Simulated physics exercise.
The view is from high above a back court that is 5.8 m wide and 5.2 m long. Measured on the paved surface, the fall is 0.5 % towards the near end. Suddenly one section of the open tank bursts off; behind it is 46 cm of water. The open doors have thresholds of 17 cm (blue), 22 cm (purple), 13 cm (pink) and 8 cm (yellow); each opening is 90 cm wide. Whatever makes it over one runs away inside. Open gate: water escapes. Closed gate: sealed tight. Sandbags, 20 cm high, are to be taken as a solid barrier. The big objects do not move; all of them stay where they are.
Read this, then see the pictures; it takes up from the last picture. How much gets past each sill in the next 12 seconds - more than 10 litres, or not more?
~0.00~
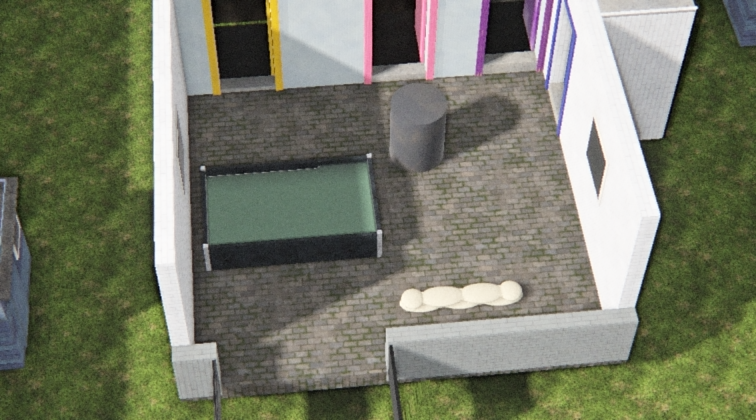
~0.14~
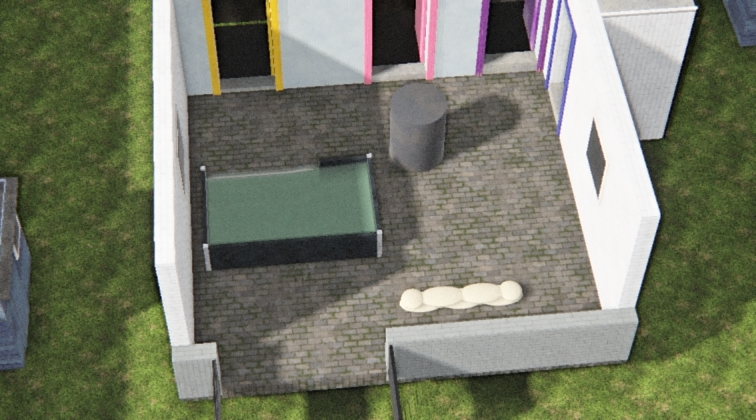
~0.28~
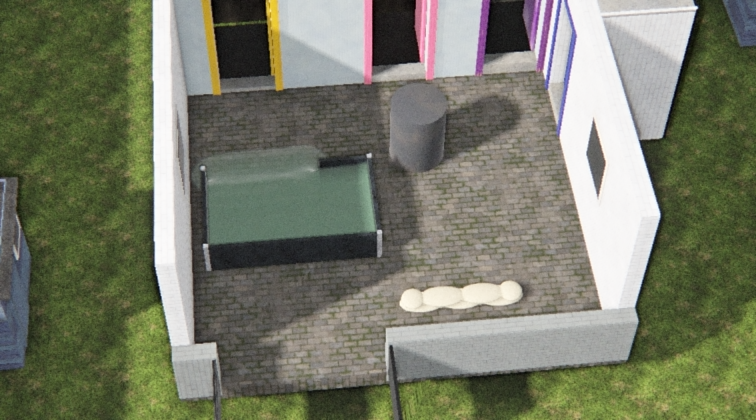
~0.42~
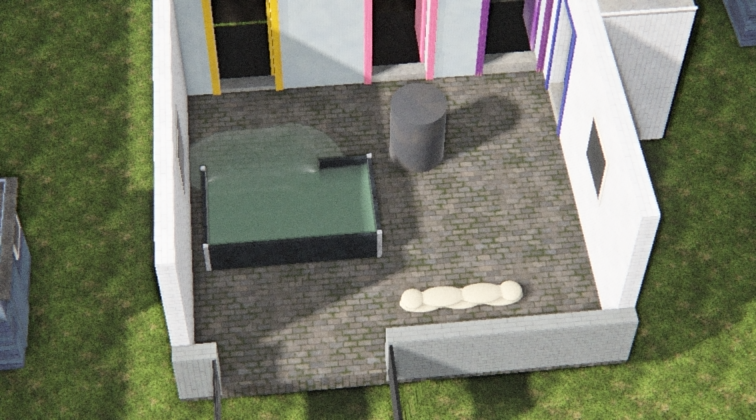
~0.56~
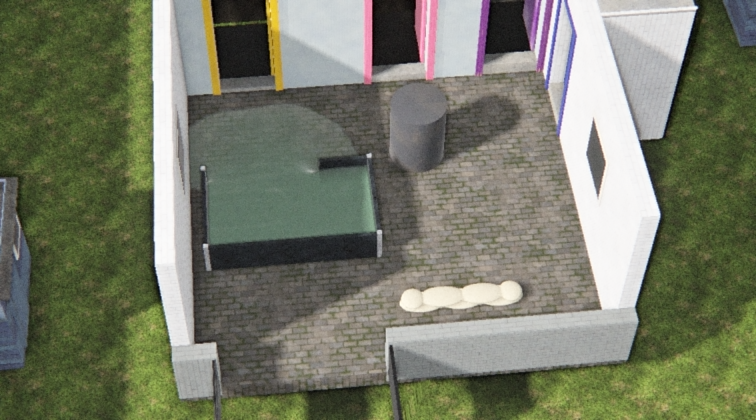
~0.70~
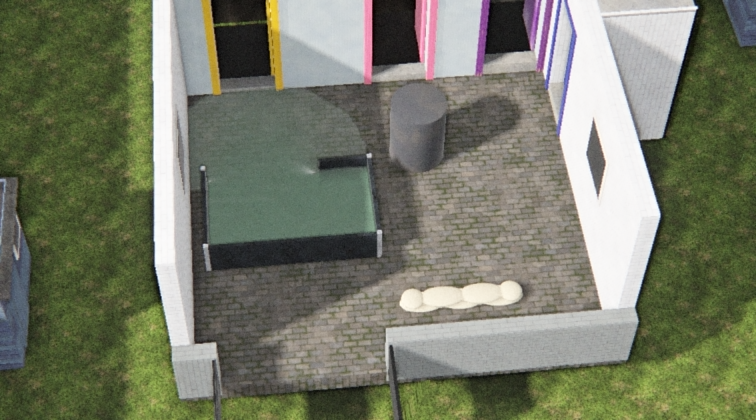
The blue door lets in less than the cap; the purple door lets in less than the cap; the pink door lets in less than the cap; the yellow door lets in more than the cap.
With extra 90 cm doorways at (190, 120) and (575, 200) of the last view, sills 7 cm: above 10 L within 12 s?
Taking them in order, the first is too much and the second fine.
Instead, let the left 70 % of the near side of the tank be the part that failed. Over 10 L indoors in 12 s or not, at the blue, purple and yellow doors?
The blue door comes out less than that, the purple door less than that and the yellow door less than that.
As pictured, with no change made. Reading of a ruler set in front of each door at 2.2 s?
Door by door in cm, blue shows 0, purple shows 0, pink shows 7, yellow shows 29.
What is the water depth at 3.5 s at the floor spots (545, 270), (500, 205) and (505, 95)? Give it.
Depth readings in turn - 0, 0, 2 cm.
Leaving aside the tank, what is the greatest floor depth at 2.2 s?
Max around 30 cm.
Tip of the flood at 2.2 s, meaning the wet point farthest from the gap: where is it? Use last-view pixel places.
Somewhere around (463, 76).
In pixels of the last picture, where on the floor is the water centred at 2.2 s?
The water's centre sits at about (275, 171).
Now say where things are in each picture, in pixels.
The first picture shows still water, 46 cm deep, in the open tank at (290, 204).
In the second picture, water pours out on the open tank's far side and has run 0.9 m, to a hidden place; typically 7 cm deep outside, 46 cm at the open tank's back.
In the third picture, the front is at (198, 173), 1.1 m from the gap on the open tank's far side; 1.2 m2 of floor is under water; 46 cm left at the back of the open tank.
In the fourth picture, the front is at (190, 155), 1.4 m from the gap on the open tank's far side; 2.3 m2 of floor is under water; 46 cm left at the back of the open tank.
In the fifth picture, water pours out on the open tank's far side and has run 1.7 m, to (294, 108); typically 6 cm deep outside, 40 cm at the open tank's back.
In the sixth picture, the front is at (292, 89), 2.1 m from the gap on the open tank's far side; 4.4 m2 of floor is under water; 39 cm left at the back of the open tank.
After 1.4 s water covers 20 % of the floor and is deepest (34 cm) near (200, 103); blue door not reached, purple door not reached, pink door not reached, yellow door 24 cm at the sill, 61 L in.
After 2.2 s water covers 20 % of the floor and is deepest (30 cm) near (189, 121); blue door not reached, purple door not reached, pink door 7 cm at the sill, 0 L in, yellow door 29 cm at the sill, 171 L in.
After 3.5 s water covers 40 % of the floor and is deepest (18 cm) near (233, 93); blue door 8 cm at the sill, 0 L in, purple door 2 cm at the sill, 0 L in, pink door 6 cm at the sill, 0 L in, yellow door 18 cm at the sill, 278 L in.
After 7.0 s water covers 70 % of the floor and is deepest (13 cm) near (539, 71); blue door 11 cm at the sill, 0 L in, purple door 12 cm at the sill, 0 L in, pink door 6 cm at the sill, 0 L in, yellow door 6 cm at the sill, 328 L in.
After 12.0 s water covers 95 % of the floor and is deepest (8 cm) near (542, 343); blue door 4 cm at the sill, 0 L in, purple door 4 cm at the sill, 0 L in, pink door 4 cm at the sill, 0 L in, yellow door 4 cm at the sill, 329 L in.
